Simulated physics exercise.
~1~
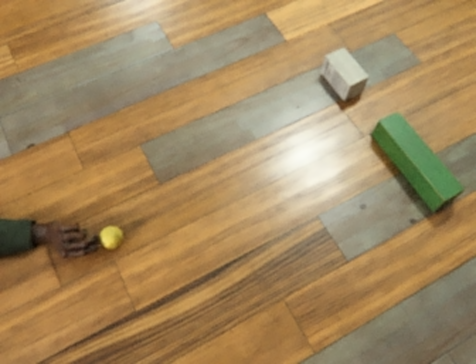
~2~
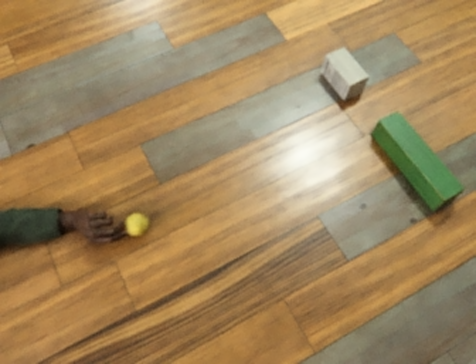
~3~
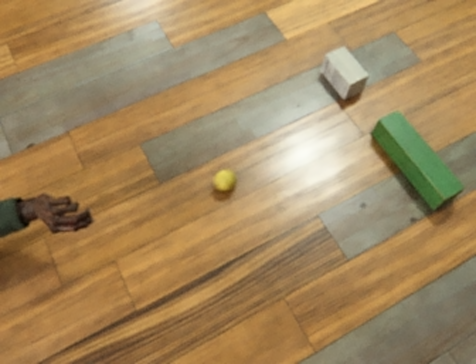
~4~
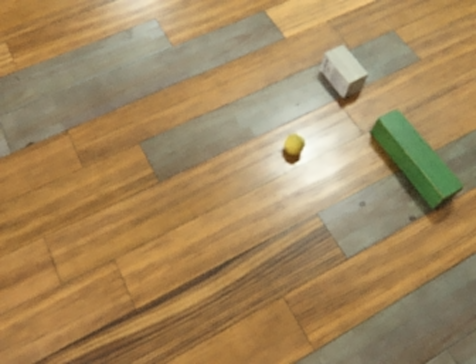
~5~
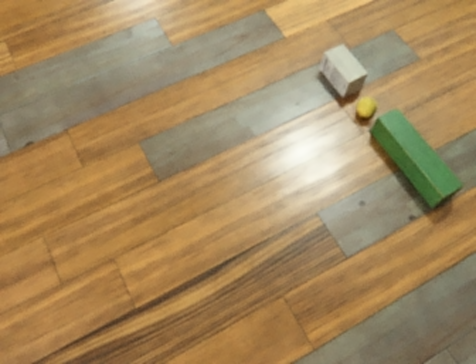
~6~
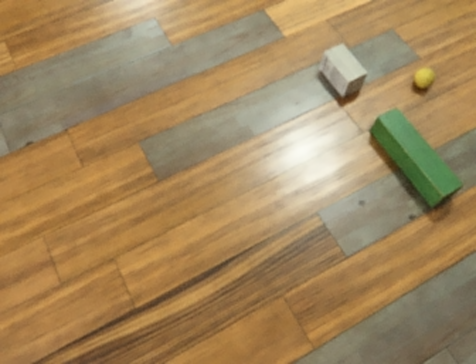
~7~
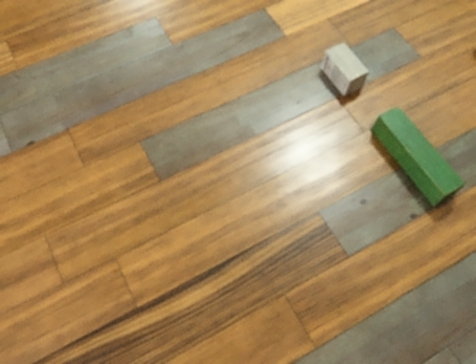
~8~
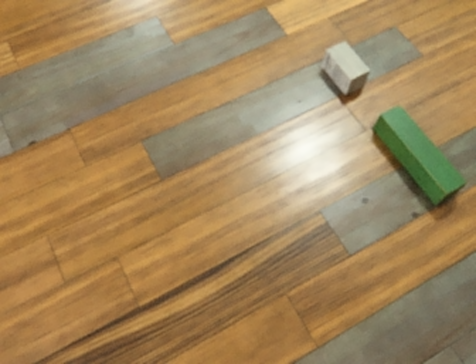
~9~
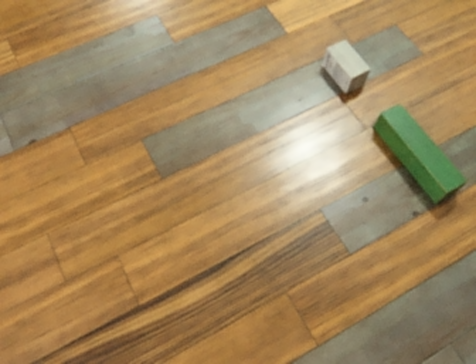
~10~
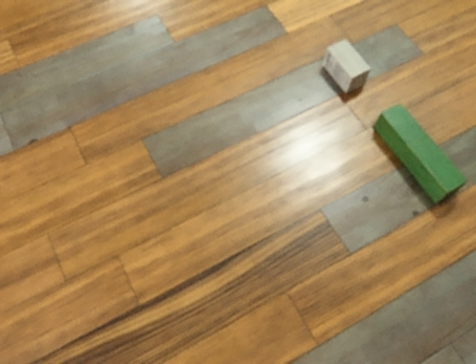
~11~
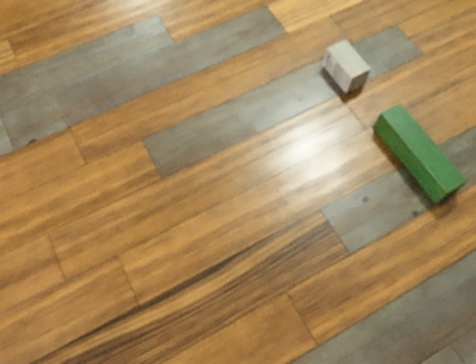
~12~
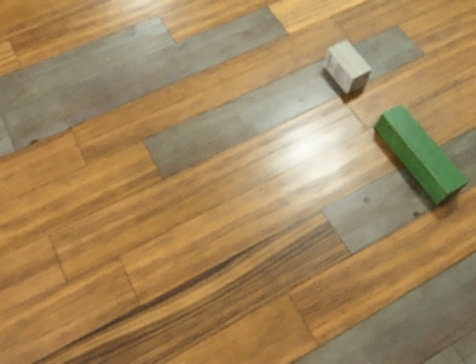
On a wooden floor with some grey planks among the brown ones, a small white block and a longer green block rest at the right with a gap between them. A hand in a dark green sleeve reaches in from the left edge and pushes a small yellow lemon forward. The hand lets go and draws back out of view while the lemon rolls on, up and to the right. It passes through the gap between the blocks without shifting either one, then leaves the view at the right. The two blocks remain in place on the empty floor.
